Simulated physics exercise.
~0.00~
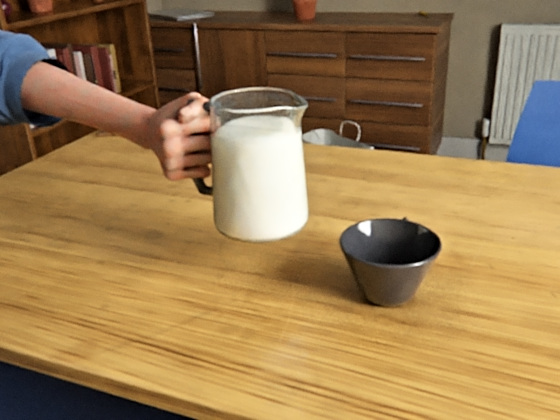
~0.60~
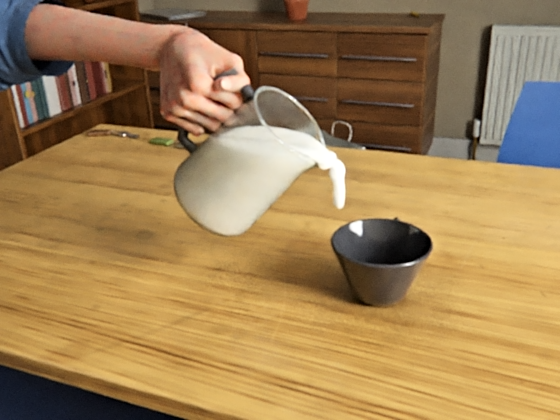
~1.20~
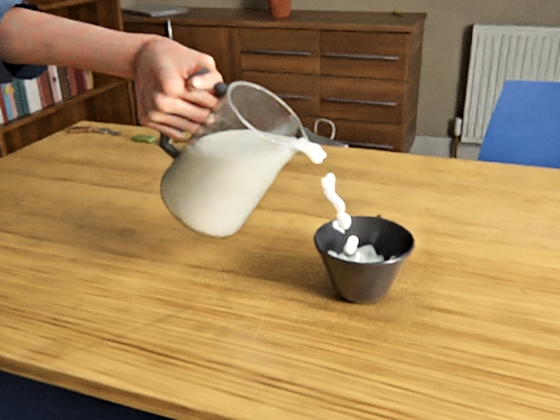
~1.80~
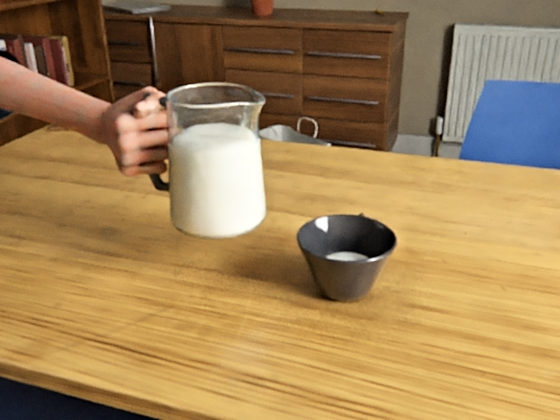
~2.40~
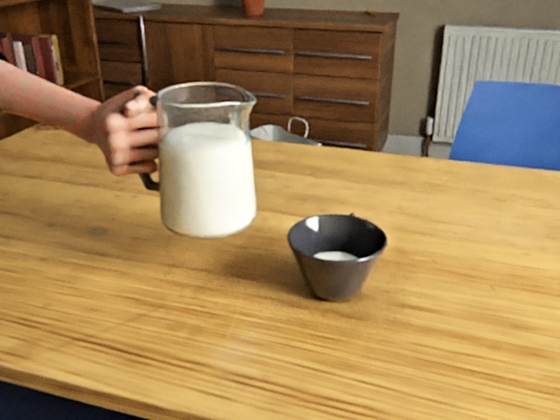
In a room with a wooden cabinet, bookshelf, white radiator and blue chair behind, a light wooden table is seen from slightly above. A hand reaching in from the left holds a glass pitcher nearly full of white milk, with an empty dark grey cup standing to its right. The hand tips the pitcher rightwards, and milk spills from its spout and drops into the cup as the view pans slightly right. The pitcher is then brought level again and the stream stops. At the end, the hand still holds the mostly full pitcher above the table, and a little milk lies in the cup.
